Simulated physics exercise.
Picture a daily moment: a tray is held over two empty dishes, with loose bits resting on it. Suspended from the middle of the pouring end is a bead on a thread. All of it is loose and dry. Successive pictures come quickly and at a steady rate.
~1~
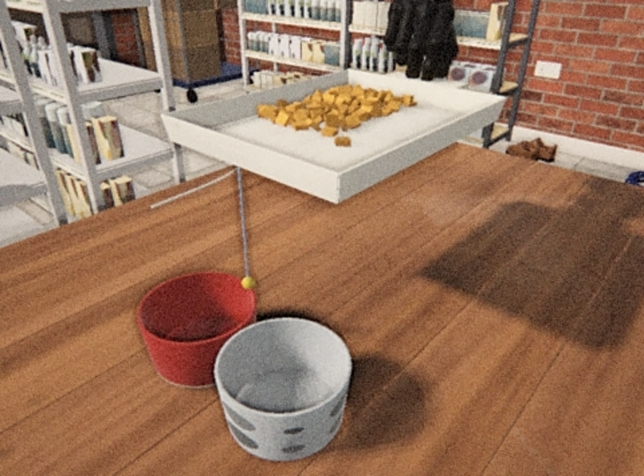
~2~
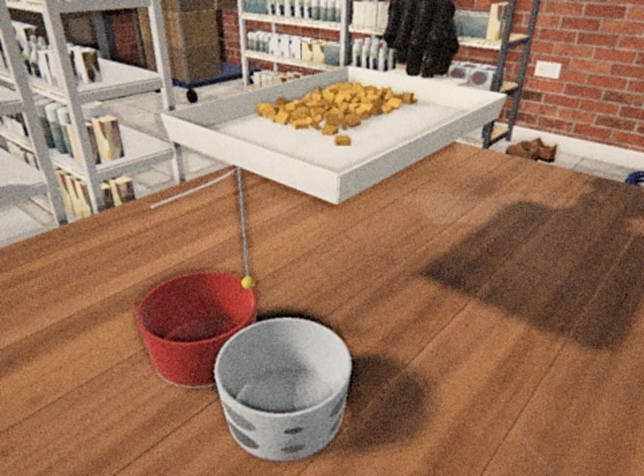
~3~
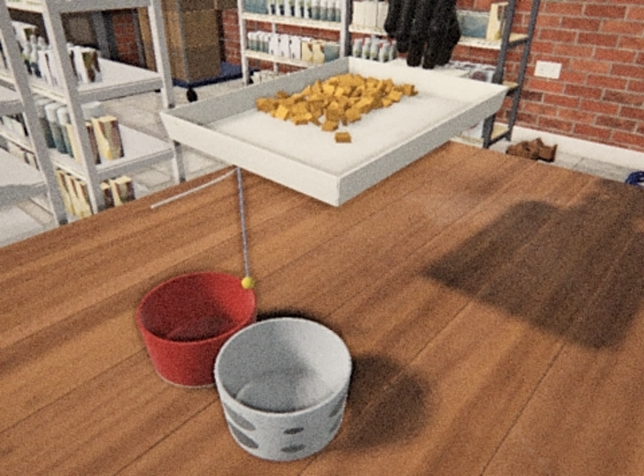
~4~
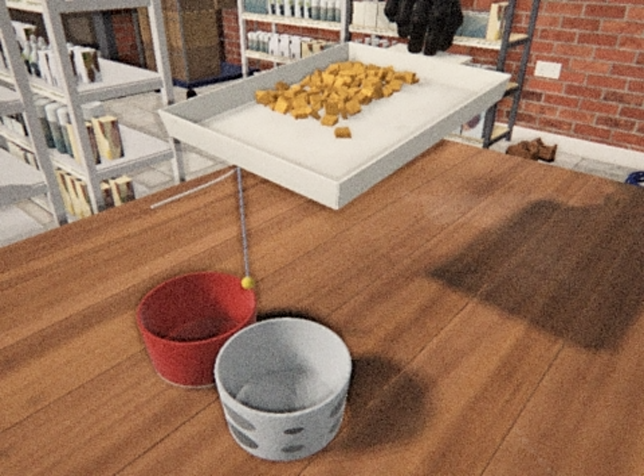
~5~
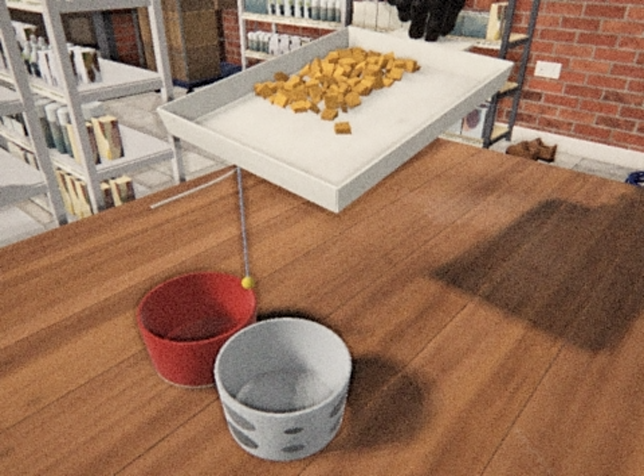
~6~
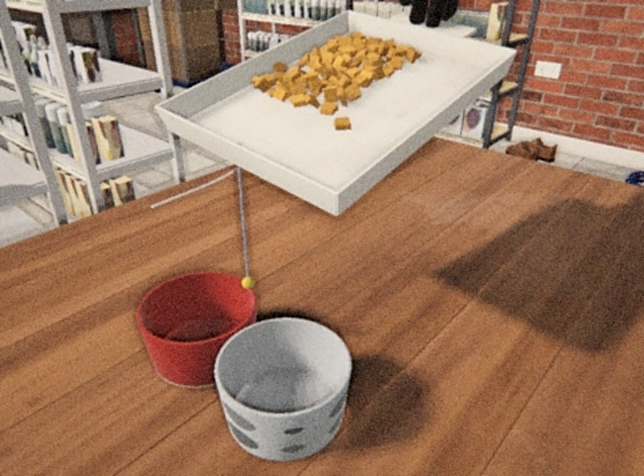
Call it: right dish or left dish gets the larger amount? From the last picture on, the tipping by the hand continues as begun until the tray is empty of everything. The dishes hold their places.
Right dish.
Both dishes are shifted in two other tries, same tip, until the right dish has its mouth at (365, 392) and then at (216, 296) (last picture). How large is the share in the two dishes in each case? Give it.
Estimates in order: 80 percent, 0 percent.
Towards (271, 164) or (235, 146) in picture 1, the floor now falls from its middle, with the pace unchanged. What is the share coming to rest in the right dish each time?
The first try would leave around 30 per cent there, the second around 0 per cent.
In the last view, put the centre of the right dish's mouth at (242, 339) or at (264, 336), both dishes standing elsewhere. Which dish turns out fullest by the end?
Answer, in order: The one to the right and the one to the right.
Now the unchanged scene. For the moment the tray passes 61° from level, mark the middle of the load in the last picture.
In the last view the centre sits at roughly (302, 175).
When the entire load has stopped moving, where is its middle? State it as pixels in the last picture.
Last view, resting centre - approx. (292, 394).
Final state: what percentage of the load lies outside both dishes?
Close to 20 percent, I reckon.
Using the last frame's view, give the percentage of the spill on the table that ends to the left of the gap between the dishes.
Roughly 20 percent.
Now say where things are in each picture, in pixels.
In the first picture, corners of the pouring end at (167, 115) and (338, 171), level; middle of the load at (339, 104), small crackers; left dish at (152, 354); right dish at (235, 423); bead on its thread at (248, 283).
In the second picture, corners of the pouring end at (167, 114) and (338, 172), level; middle of the load at (339, 102).
In the third picture, corners of the pouring end at (166, 112) and (337, 175), tipped barely, lowest at the right corner; middle of the load at (339, 95).
In the fourth picture, corners of the pouring end at (165, 110) and (337, 180), tipped a little, lowest at the right corner; middle of the load at (339, 85).
In the fifth picture, corners of the pouring end at (163, 108) and (336, 184), tipped a little, lowest at the right corner; middle of the load at (339, 75).
In the sixth picture, corners of the pouring end at (162, 106) and (336, 189), tipped a little, lowest at the right corner; middle of the load at (339, 64); left dish at (152, 354); right dish at (235, 423).
Soon after the last picture, tray tipped steeply; nearly all on the tray; a small part in the air.
A little later, tray tipped past a quarter turn; about half on the tray; about a third in the right dish; a stray few in the left dish; a small part outside both; a small part in the air.
Later still, tray tipped past a quarter turn; most in the right dish; a small part in the left dish; about a quarter outside both.
At rest, tray tipped past a quarter turn; most in the right dish; a small part in the left dish; about a quarter outside both.
